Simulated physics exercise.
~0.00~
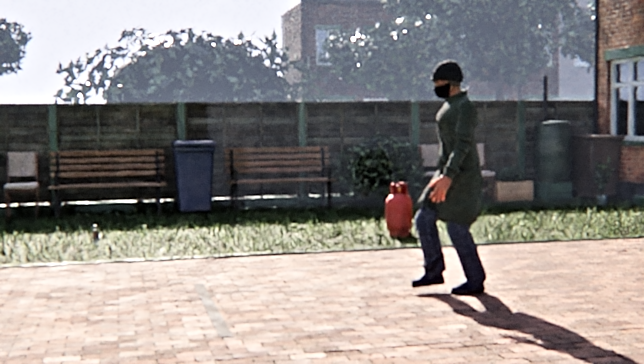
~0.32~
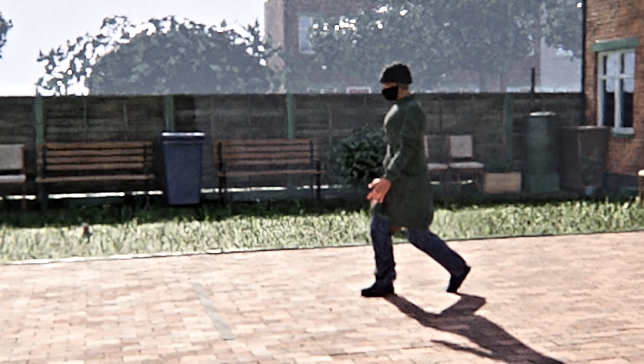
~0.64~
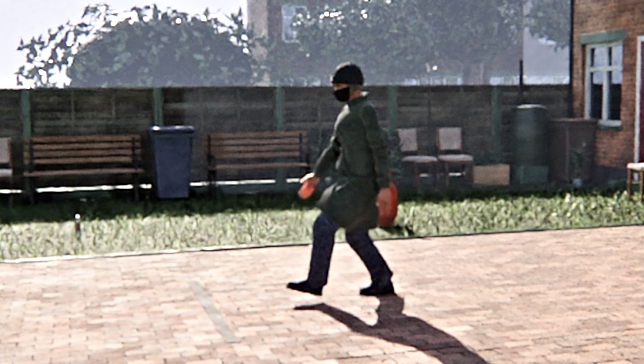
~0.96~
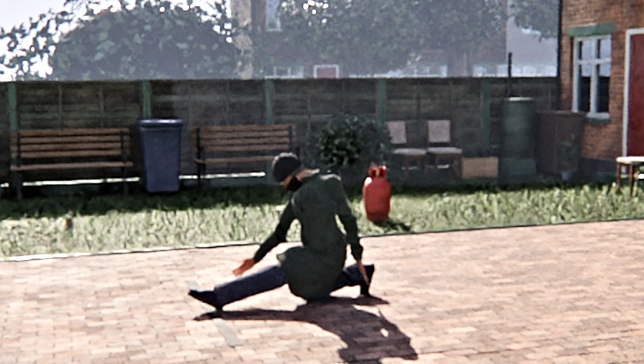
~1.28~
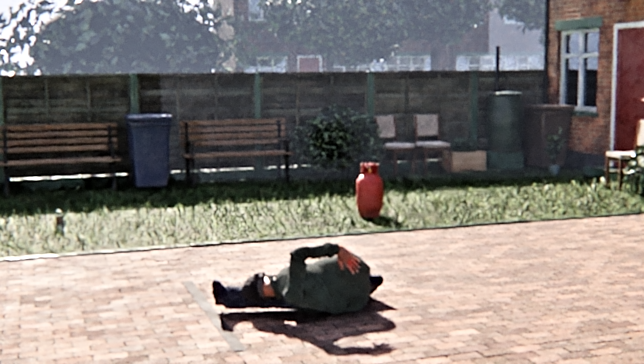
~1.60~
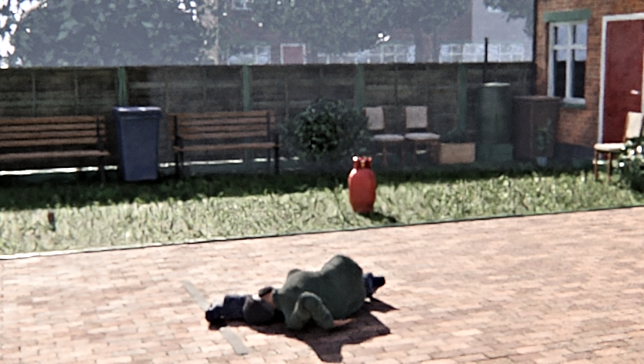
On a brick patio, a masked person walks left, collapses, and lies short of the strip.
